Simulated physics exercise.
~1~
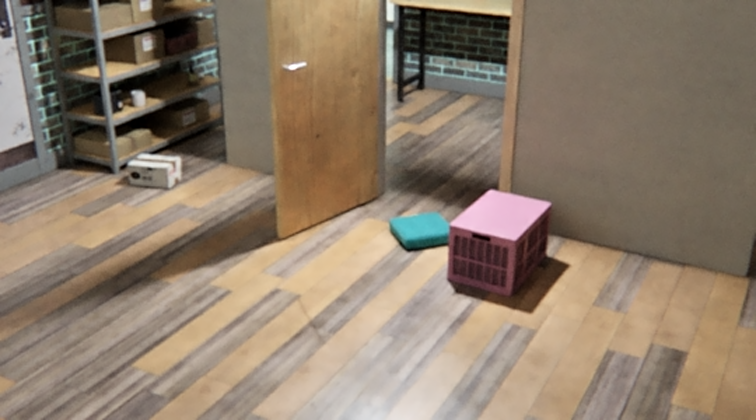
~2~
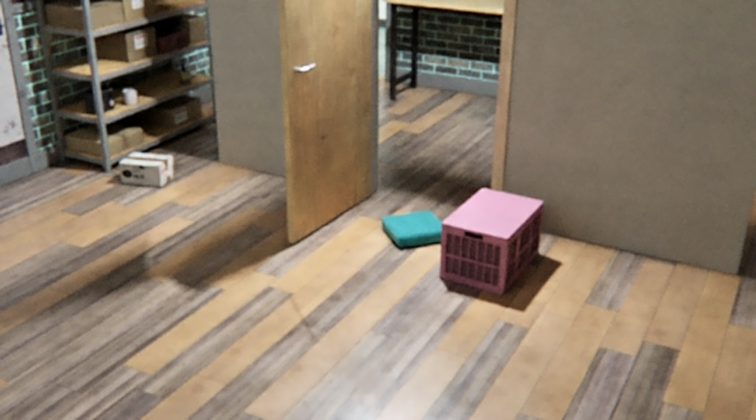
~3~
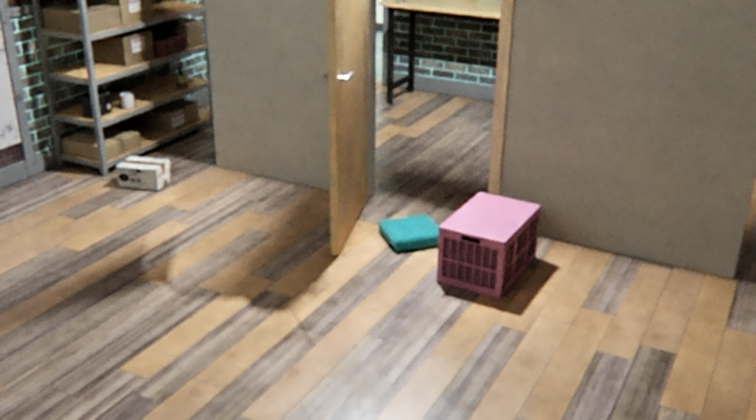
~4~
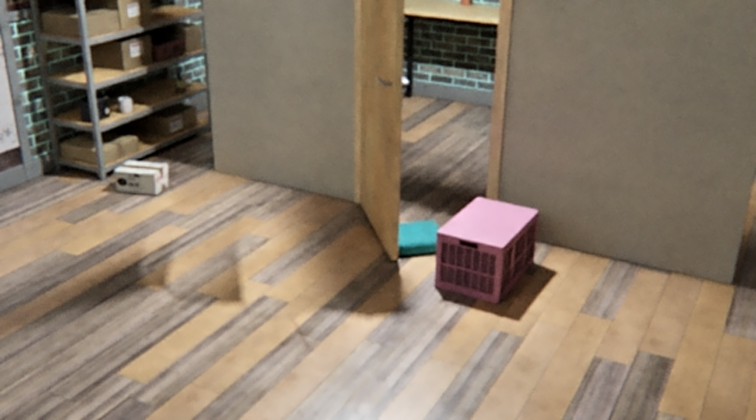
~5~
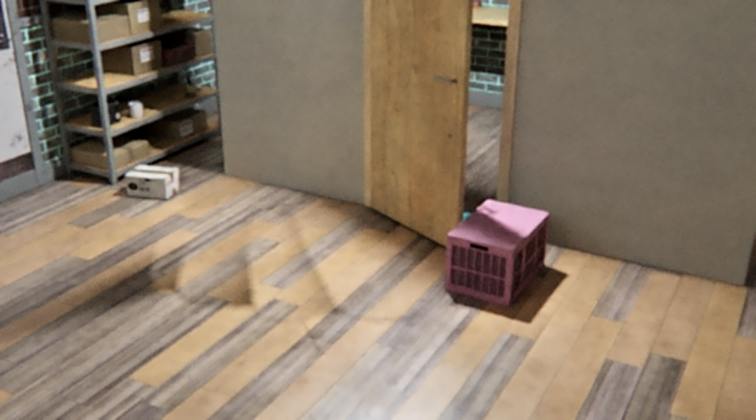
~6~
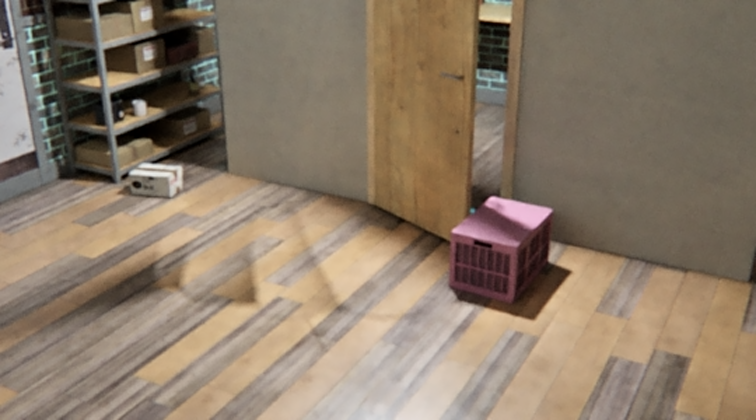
Storage room with wood-plank floor, a wooden door swinging towards its frame, pushing a turquoise cushion right and stopping ajar by a pink crate.
